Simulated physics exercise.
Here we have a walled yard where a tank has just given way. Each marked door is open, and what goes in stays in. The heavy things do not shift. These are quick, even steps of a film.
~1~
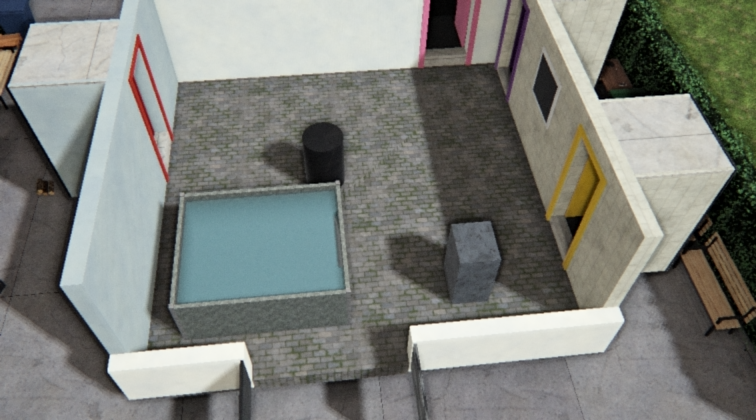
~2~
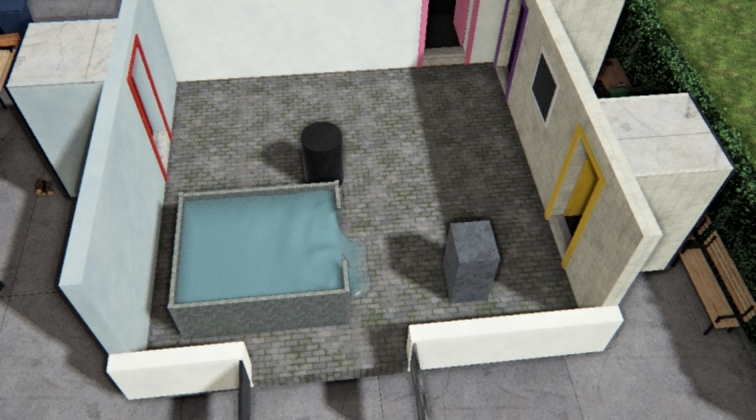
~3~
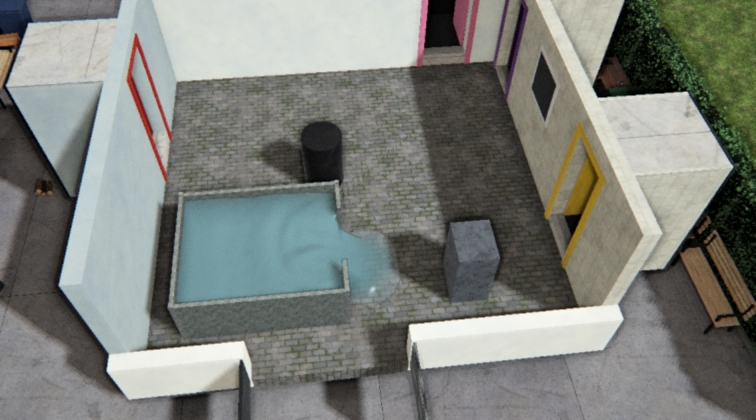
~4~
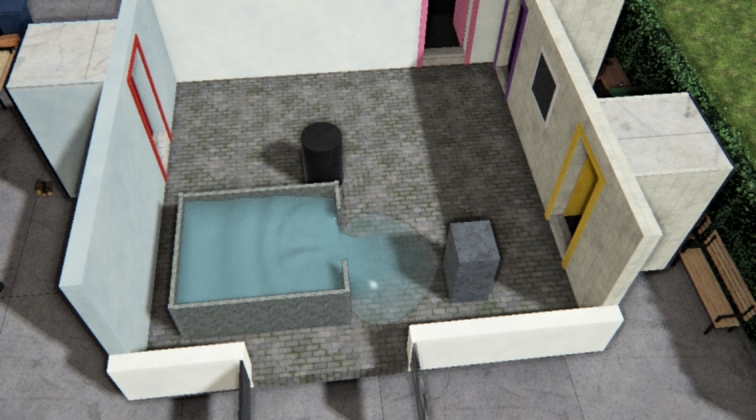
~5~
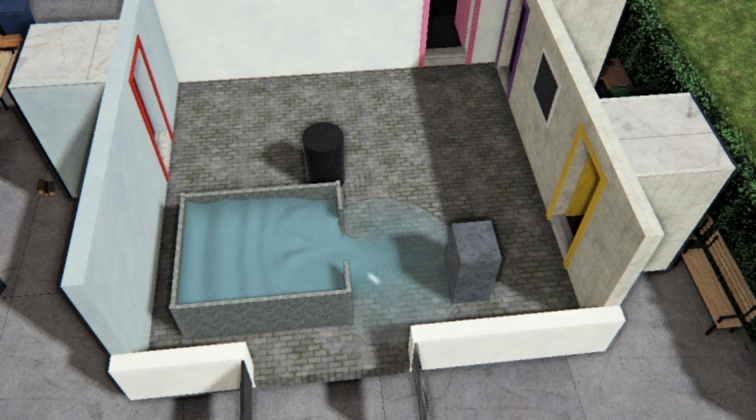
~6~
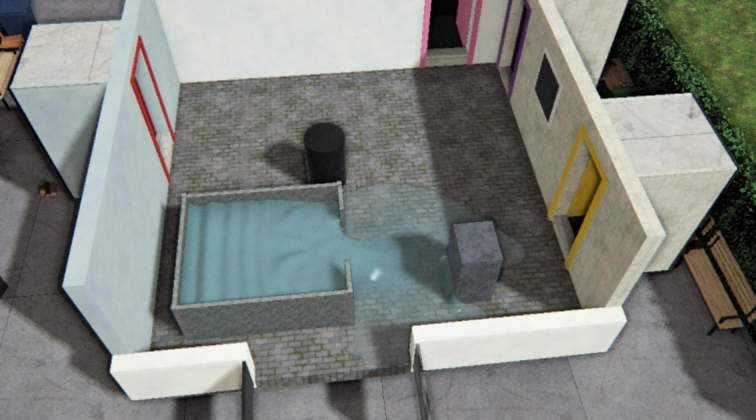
In a walled paved yard, water bursts through the right side of an open tank and fans out around a grey block.
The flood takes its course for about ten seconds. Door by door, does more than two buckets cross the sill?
One by one: The red door admits no more than that; the purple door lets in a lot; the pink door admits no more than that; the yellow door lets in a lot.
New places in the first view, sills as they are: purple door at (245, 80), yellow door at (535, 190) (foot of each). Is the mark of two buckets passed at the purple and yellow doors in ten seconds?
Then: The purple door holds; the yellow door passes that mark.
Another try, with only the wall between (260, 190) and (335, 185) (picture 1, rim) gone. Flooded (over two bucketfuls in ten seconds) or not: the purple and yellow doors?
The purple door takes more; the yellow door lets less in.
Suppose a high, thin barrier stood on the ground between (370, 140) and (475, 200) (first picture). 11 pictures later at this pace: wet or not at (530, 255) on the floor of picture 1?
There: Covered.
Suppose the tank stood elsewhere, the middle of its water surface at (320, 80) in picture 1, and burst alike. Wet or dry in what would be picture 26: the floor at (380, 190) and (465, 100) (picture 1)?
In that order: Free of water, wet.
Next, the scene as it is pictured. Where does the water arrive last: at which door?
That is the door marked red.
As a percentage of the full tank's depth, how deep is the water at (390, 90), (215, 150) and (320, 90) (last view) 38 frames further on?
About 10, 2 and 6 per cent.
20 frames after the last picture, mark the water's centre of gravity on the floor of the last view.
Around (382, 239).
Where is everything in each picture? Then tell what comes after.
The first frame shows still water in the open tank at (262, 244).
In the second frame, water pours out at (341, 258) and has run to (360, 293).
In the third frame, the front is at (393, 283), out from the gap at (341, 257).
In the fourth frame, water pours out at (341, 258) and has run to (434, 264).
In the fifth frame, water pours out at (343, 259) and has run to a hidden place.
In the sixth frame, the front is at (515, 246), out from the gap at (344, 259).
A moment on, water covers 30 % of the floor; the red door not reached, the purple door not reached, the pink door not reached, the yellow door over two buckets in.
Next, water covers 40 % of the floor; the red door not reached, the purple door wet at the sill, nothing in, the pink door not reached, the yellow door over two buckets in.
Then, water covers 50 % of the floor; the red door not reached, the purple door under two buckets in, the pink door wet at the sill, nothing in, the yellow door far over two buckets in.
Later, water covers 85 % of the floor; the red door not reached, the purple door over two buckets in, the pink door wet at the sill, nothing in, the yellow door far over two buckets in.
In the end, water covers 95 % of the floor; the red door wet at the sill, nothing in, the purple door far over two buckets in, the pink door wet at the sill, nothing in, the yellow door far over two buckets in.
